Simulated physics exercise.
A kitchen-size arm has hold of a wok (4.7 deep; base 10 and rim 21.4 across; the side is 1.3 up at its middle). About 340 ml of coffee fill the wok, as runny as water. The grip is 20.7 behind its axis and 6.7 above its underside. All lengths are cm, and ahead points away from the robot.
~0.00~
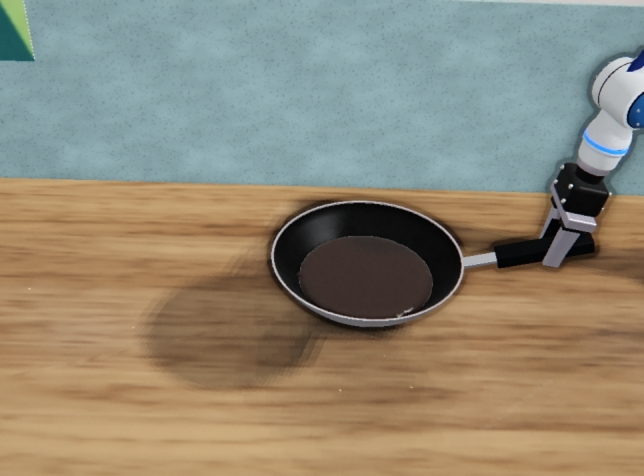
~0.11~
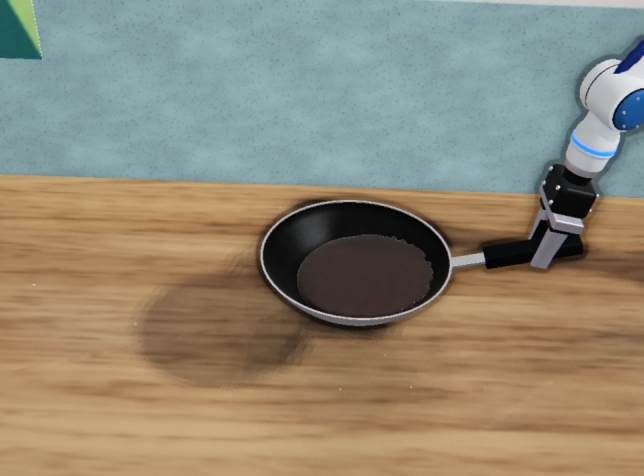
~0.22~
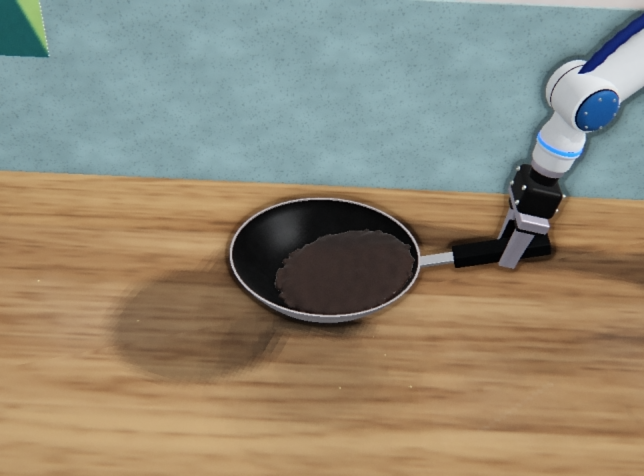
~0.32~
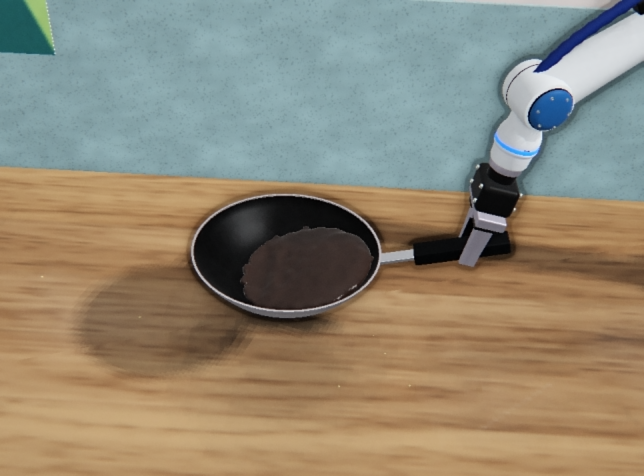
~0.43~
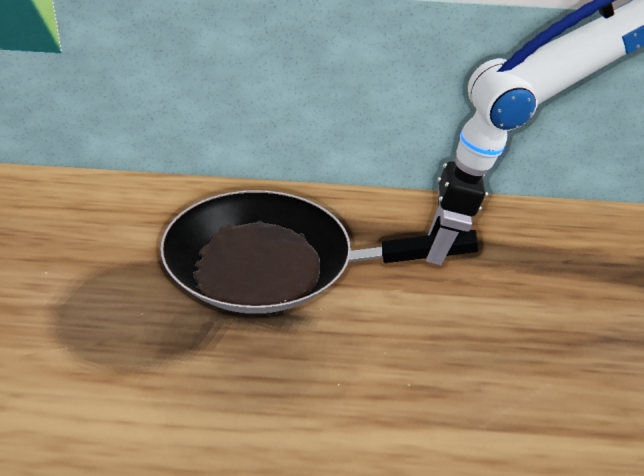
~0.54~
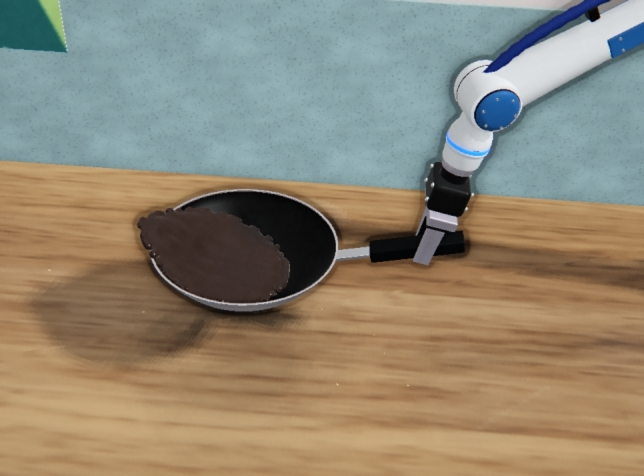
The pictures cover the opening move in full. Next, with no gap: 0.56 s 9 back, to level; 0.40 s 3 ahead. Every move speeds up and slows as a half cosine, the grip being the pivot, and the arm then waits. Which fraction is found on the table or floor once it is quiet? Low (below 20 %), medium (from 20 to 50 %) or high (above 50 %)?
A medium share, from 20 to 50 %, ends on the table or floor.
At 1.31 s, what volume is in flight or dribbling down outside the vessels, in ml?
About 0 ml.
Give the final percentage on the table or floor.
Near 25 %.
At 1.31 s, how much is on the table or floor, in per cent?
Near 25 %.
By 0.92 s, level, liquid up to 18 above the table; 270 ml in the wok, 70 ml on the table or floor.
By 1.31 s, level, liquid up to 15 above the table; 250 ml in the wok, 90 ml on the table or floor.
By 1.70 s, level, liquid up to 15 above the table; 250 ml in the wok, 90 ml on the table or floor.
By 2.50 s, level, liquid up to 15 above the table; 250 ml in the wok, 90 ml on the table or floor.
Final state, 250 ml in the wok, 90 ml on the table or floor. That is 27 % on the table or floor.
